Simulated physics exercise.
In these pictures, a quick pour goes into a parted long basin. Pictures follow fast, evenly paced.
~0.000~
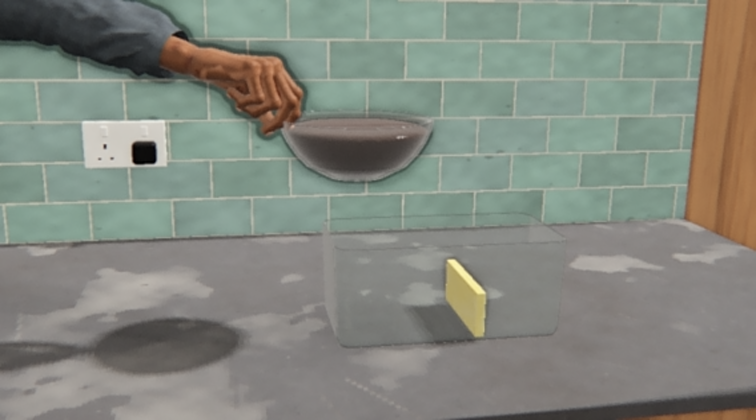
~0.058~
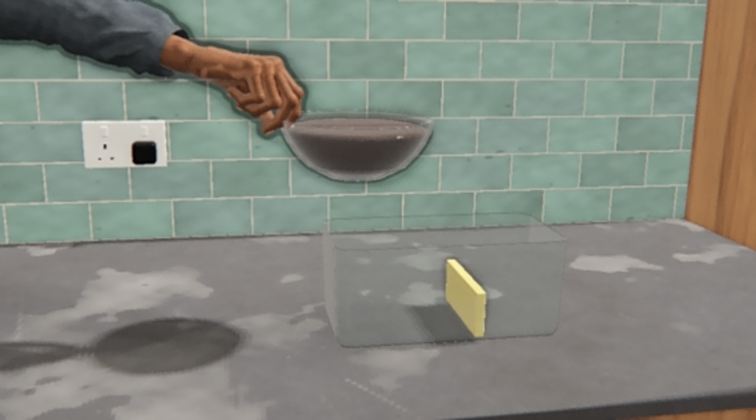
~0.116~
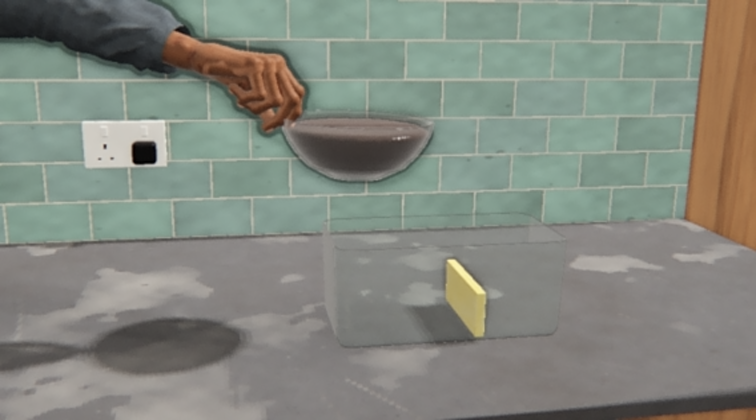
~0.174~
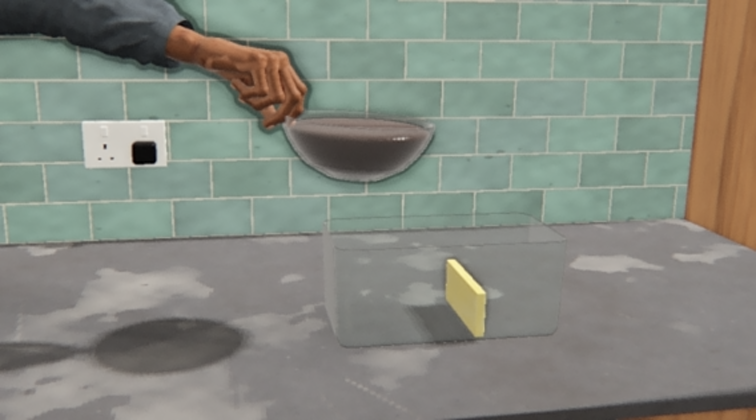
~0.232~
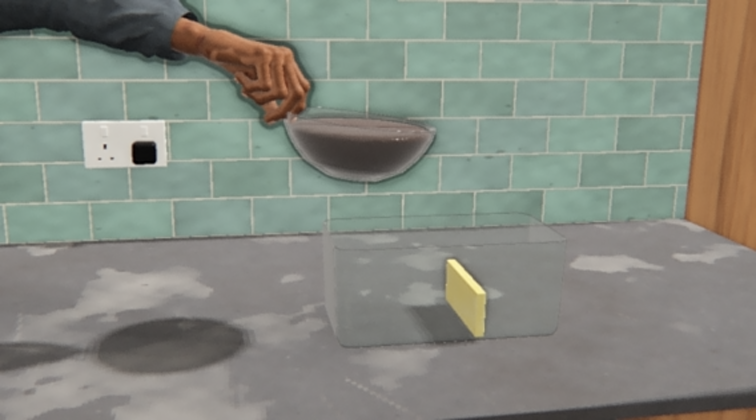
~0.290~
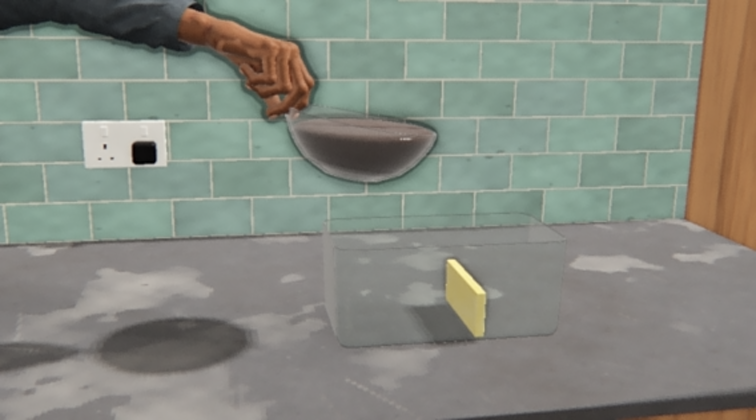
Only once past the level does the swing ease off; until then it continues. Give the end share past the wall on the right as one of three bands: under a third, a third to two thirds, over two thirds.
Most likely the amount right of the wall will lie in the middle range, one third to two thirds.
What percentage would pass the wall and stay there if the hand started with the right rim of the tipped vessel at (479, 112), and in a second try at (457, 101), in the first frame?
About 75 per cent, then about 75 per cent.
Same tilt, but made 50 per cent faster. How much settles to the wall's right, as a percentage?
I'd say roughly 40 in every hundred ends up there.
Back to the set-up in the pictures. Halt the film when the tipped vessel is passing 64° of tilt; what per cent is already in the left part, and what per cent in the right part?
Near 5 in a hundred left, near 35 in a hundred right.
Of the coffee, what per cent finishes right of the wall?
Close to 55 per cent.
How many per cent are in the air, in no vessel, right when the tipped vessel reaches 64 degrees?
30 %.
By 0.79 s the tilt is 64° and 28 per cent is still to pour, 7 is left of the wall and 36 right of it.
By 1.15 s the tilt is 101° and 0 per cent is still to pour, 42 is left of the wall and 56 right of it.
By 1.53 s the tilt is 112° and 0 per cent is still to pour, 42 is left of the wall and 56 right of it.
By 1.94 s the tilt is 112° and 0 per cent is still to pour, 42 is left of the wall and 56 right of it.
At rest 42 per cent lies left of the wall, 56 right of it and 2 outside.
